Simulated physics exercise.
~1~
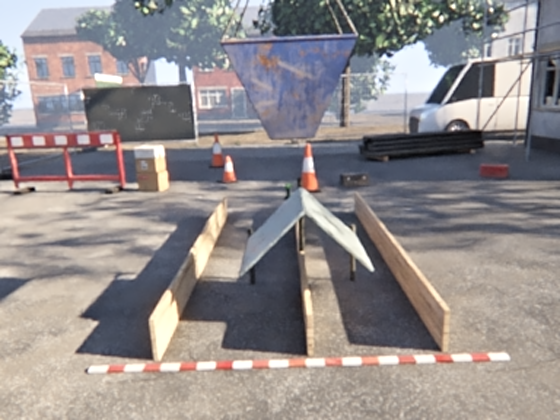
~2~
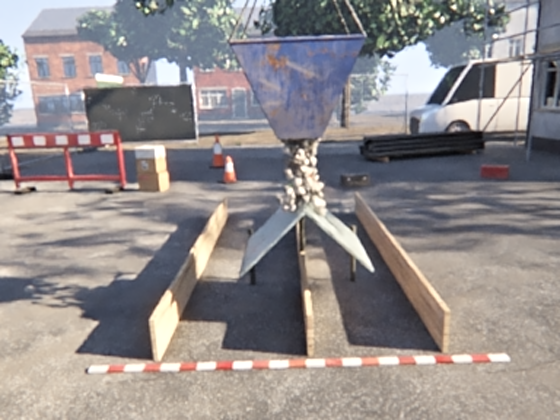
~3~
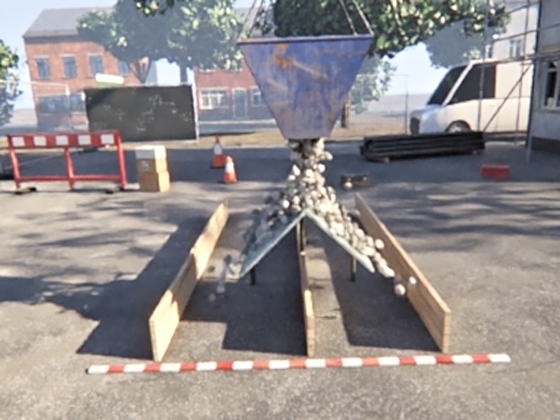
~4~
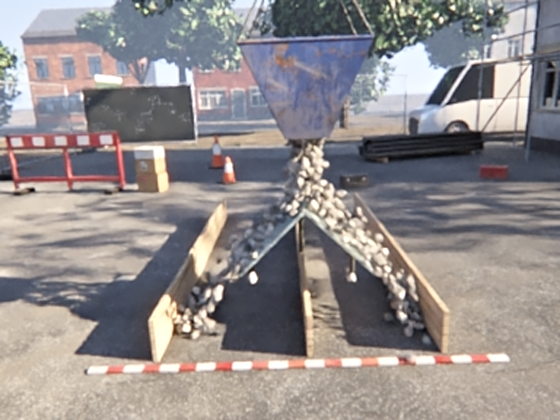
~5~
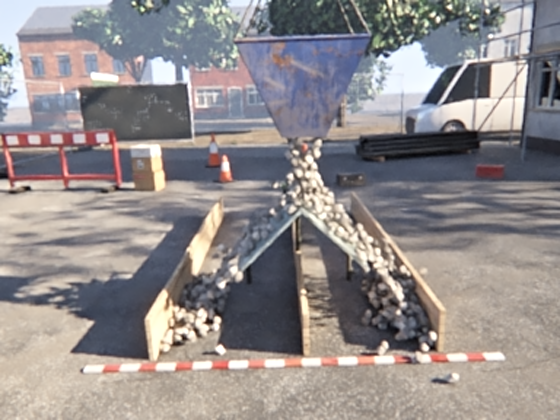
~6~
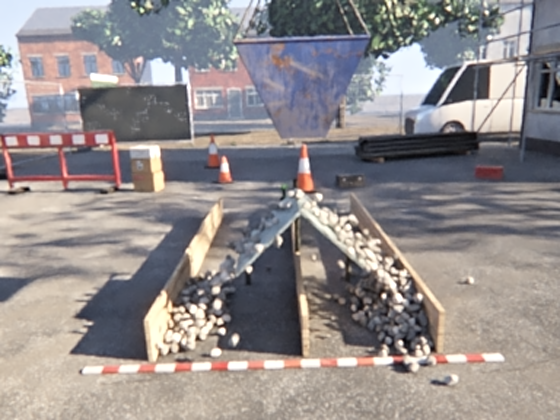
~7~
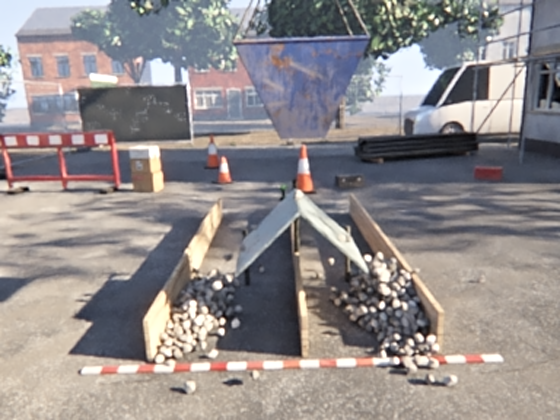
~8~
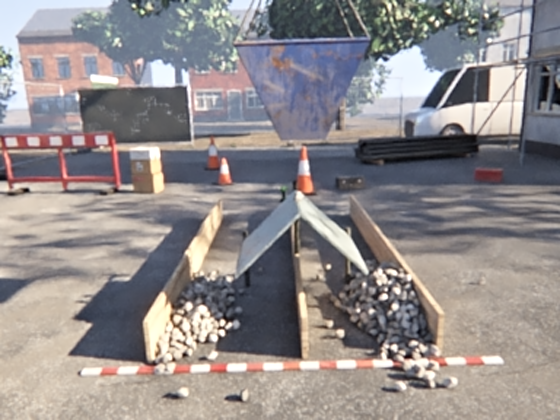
The footage shows a hanging blue skip shift slightly right and release pale stones onto a peaked steel ramp, where they slide down both sides between wooden planks, ending in two heaps, the larger in the right bay, with a few stones scattered beyond the striped pole.
